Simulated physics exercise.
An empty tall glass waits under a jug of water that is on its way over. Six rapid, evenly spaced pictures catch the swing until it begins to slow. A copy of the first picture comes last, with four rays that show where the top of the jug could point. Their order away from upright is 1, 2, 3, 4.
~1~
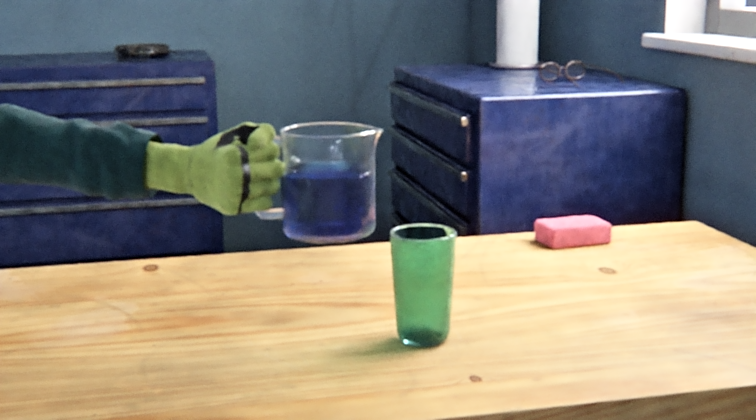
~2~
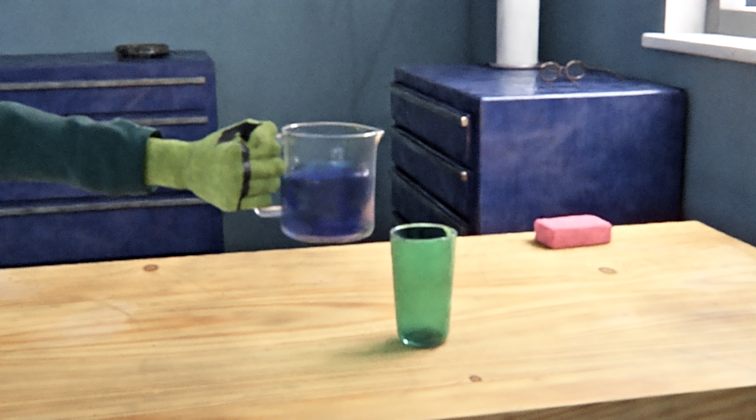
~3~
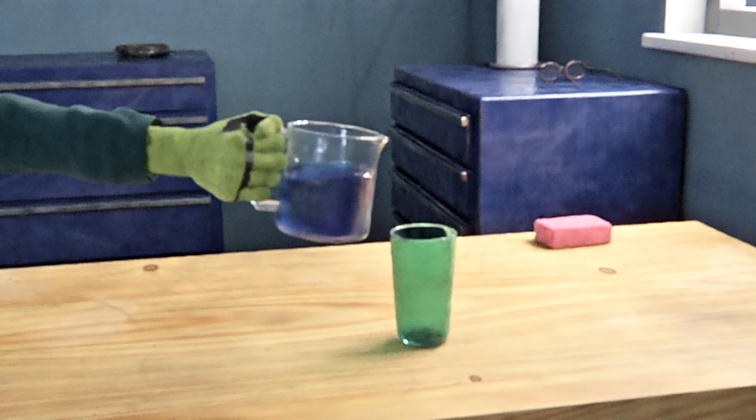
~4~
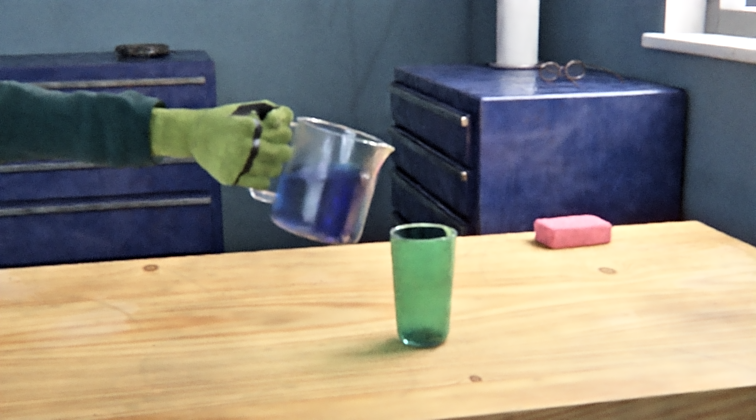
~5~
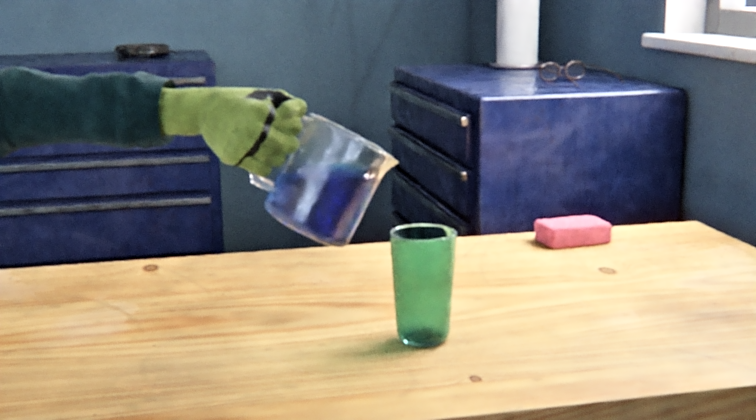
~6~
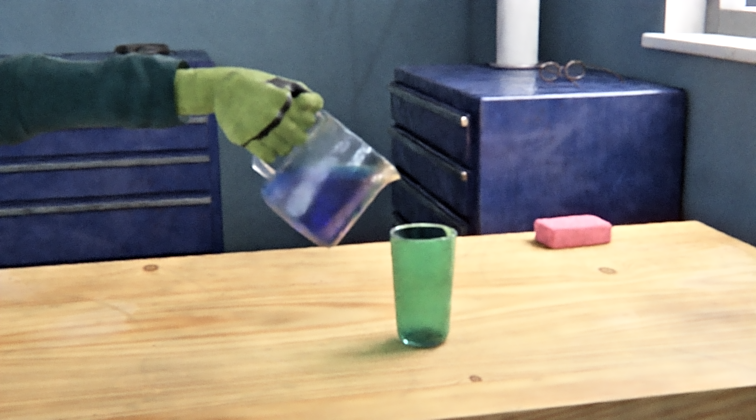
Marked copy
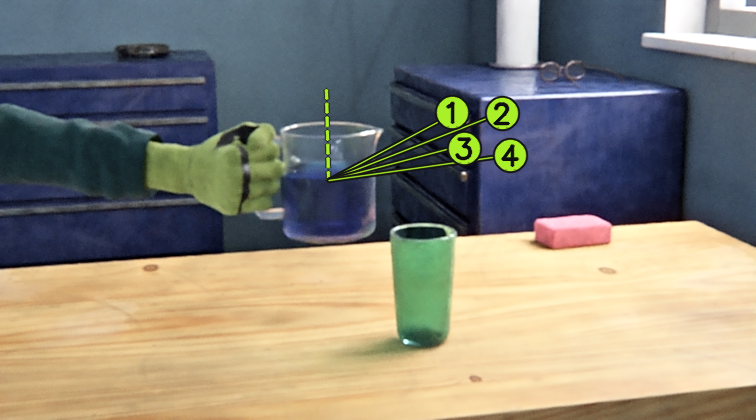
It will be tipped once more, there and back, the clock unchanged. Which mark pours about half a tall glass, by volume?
Mark 1 does it best.
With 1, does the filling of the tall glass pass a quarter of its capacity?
Yes, clearly.
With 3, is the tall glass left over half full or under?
Over.
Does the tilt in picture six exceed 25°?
Yes, it does.
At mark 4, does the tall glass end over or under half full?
Over.
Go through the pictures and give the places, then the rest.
Upright, lip at (380, 130); rim of the tall glass round (423, 232); nothing has left yet.
Tipped about 2°, lip at (382, 132); nothing has left yet.
Tipped about 8°, lip at (386, 138); nothing has left yet.
Tipped about 18°, lip at (392, 148); nothing has left yet.
Tipped about 29°, lip at (396, 161); nothing has left yet.
Tipped about 41°, lip at (398, 175); nothing has left yet.
On the marked copy, 1 at (438, 121); 2 at (486, 118); 3 at (447, 149); 4 at (493, 157).
With 1, the tall glass ends with about 51 % of what it can hold.
With 2, the tall glass ends with about 70 % of what it can hold.
With 3, the tall glass ends with about 89 % of what it can hold.
With 4, the tall glass ends with about 96 % of what it can hold; 7 % of the water is spilt.
